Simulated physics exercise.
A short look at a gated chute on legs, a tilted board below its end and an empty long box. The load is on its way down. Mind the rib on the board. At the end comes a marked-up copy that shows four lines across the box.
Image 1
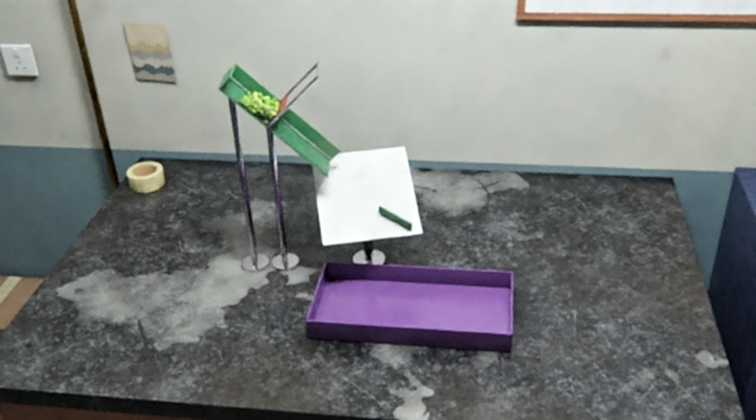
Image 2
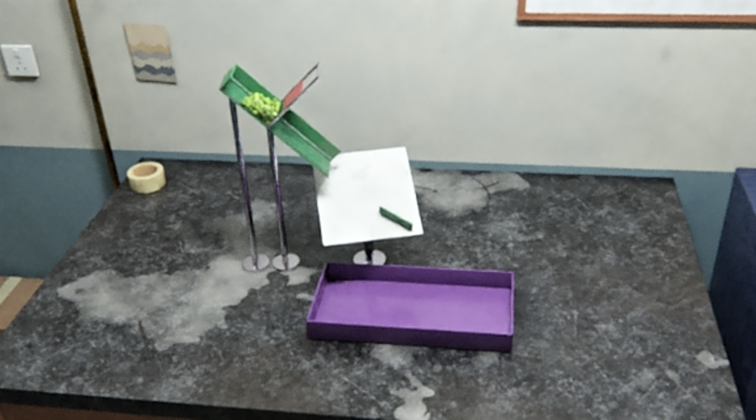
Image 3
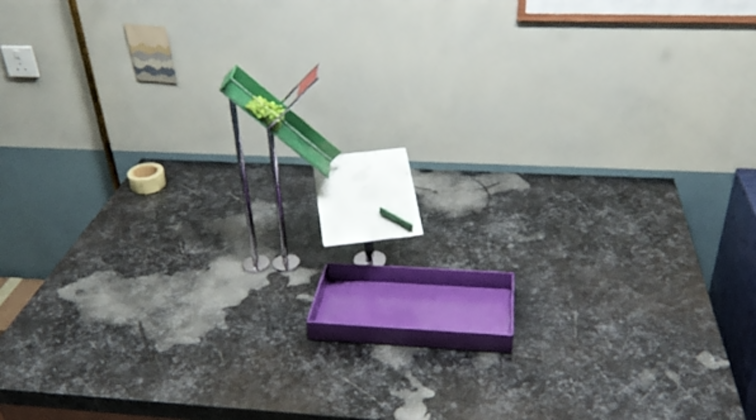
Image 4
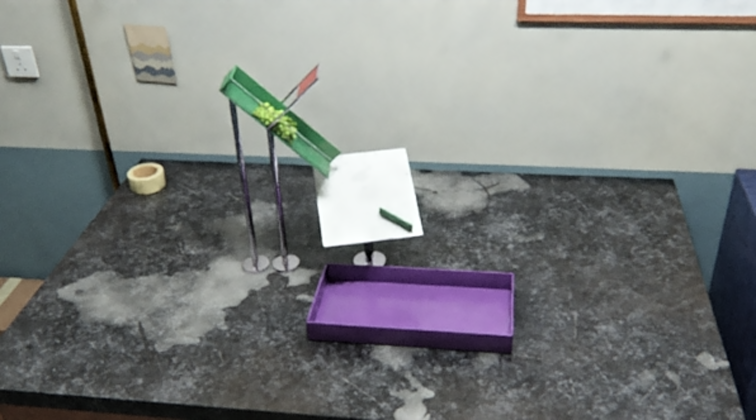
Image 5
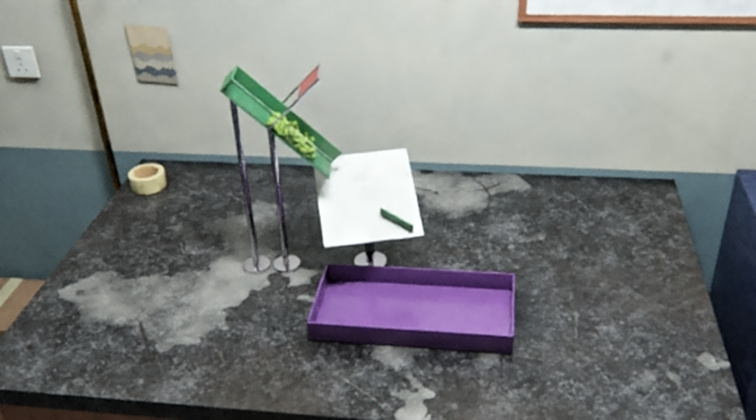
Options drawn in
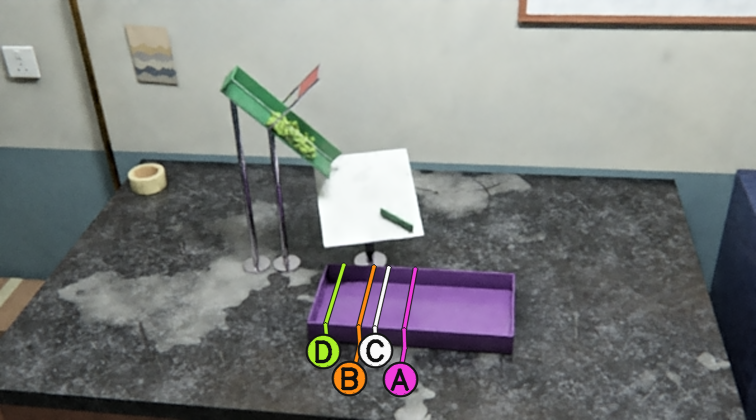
Green chute on thin legs above a tilted white board and empty purple box, its red gate lifting and green peas sliding down rightward.
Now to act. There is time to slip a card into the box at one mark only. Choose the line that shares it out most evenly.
Best: A.
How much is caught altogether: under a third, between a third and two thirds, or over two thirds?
Over two thirds.
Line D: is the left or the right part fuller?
The right side.
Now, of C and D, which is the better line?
That would be C.
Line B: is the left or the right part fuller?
The right side.
On the marked copy, line A crosses the front rim at (404, 329); line B crosses the front rim at (358, 326); line C crosses the front rim at (375, 327); line D crosses the front rim at (325, 323).
Choosing A, of what is caught, about half on the left of the divider, about half on the right.
Choosing B, of what is caught, a small part on the left of the divider, nearly all on the right.
Choosing C, of what is caught, a small part on the left of the divider, most on the right.
Choosing D, of what is caught, none on the left of the divider, all on the right.
